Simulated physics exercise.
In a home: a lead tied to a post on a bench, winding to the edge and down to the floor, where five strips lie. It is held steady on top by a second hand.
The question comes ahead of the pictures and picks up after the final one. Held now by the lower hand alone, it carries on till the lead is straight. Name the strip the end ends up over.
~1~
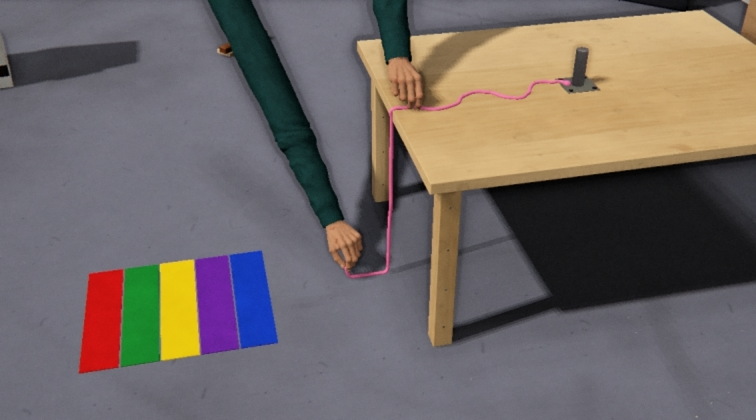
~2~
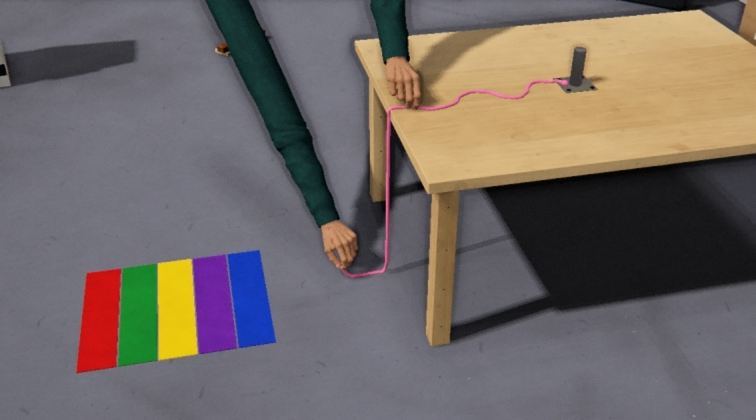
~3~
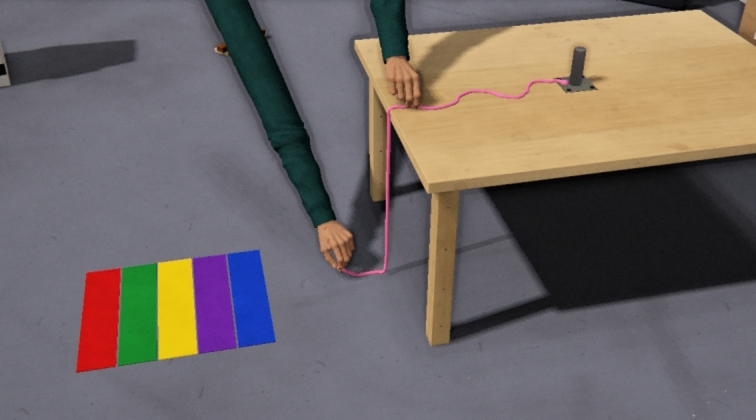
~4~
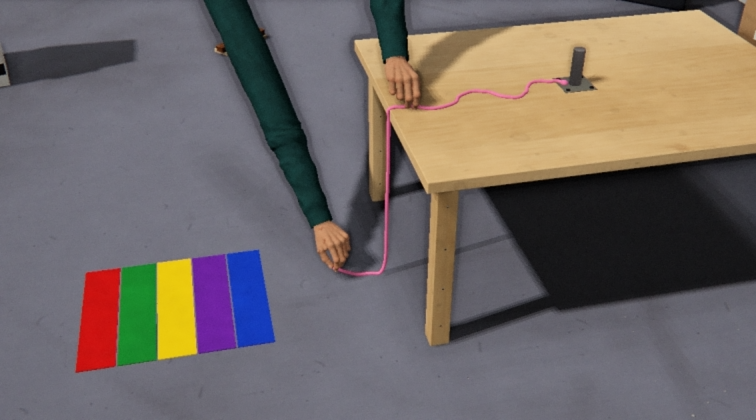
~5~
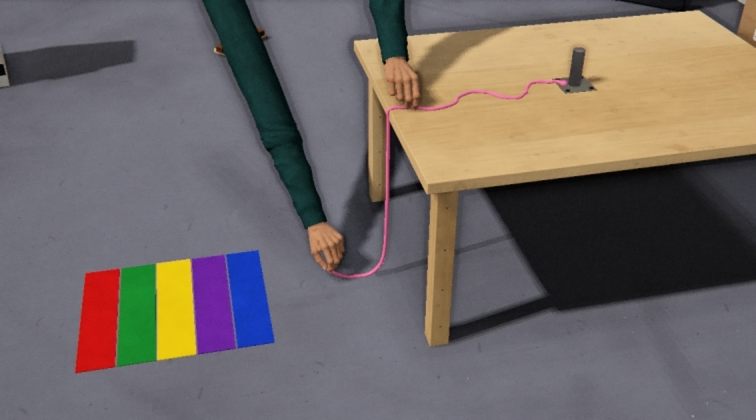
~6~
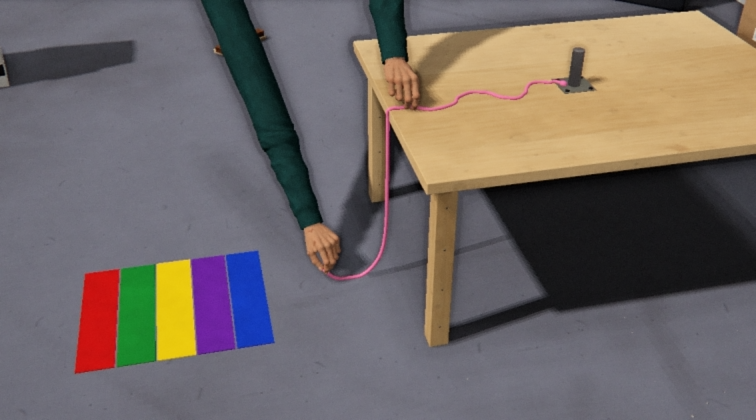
Yellow.
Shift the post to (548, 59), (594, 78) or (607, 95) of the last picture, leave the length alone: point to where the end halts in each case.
Close to (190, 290), (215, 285) and (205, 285) in that order.
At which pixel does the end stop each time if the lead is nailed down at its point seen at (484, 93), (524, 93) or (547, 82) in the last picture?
Results: (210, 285); (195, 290); (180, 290).
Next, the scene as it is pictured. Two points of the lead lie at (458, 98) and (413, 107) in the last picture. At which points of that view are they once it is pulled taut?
About (430, 102), and the other about (376, 120).
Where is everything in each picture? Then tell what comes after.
In the first frame, end (346, 267); blue (257, 327); purple (219, 333); yellow (180, 338); green (141, 344); red (100, 350).
In the second frame, end (342, 267); lead through (533, 83) (488, 92) (434, 109) (388, 143) (388, 204) (387, 263).
In the third frame, end (338, 267).
In the fourth frame, end (334, 268); lead through (532, 83) (487, 92) (434, 109) (389, 142) (387, 204) (385, 263).
In the fifth frame, end (328, 269).
In the sixth frame, end (324, 270); lead through (532, 83) (486, 93) (433, 110) (388, 143) (387, 204) (375, 263).
Early on, end near (230, 283); over blue.
Midway, end near (195, 288); over purple.
At the end of the slack, end near (175, 290); over yellow. Over yellow.
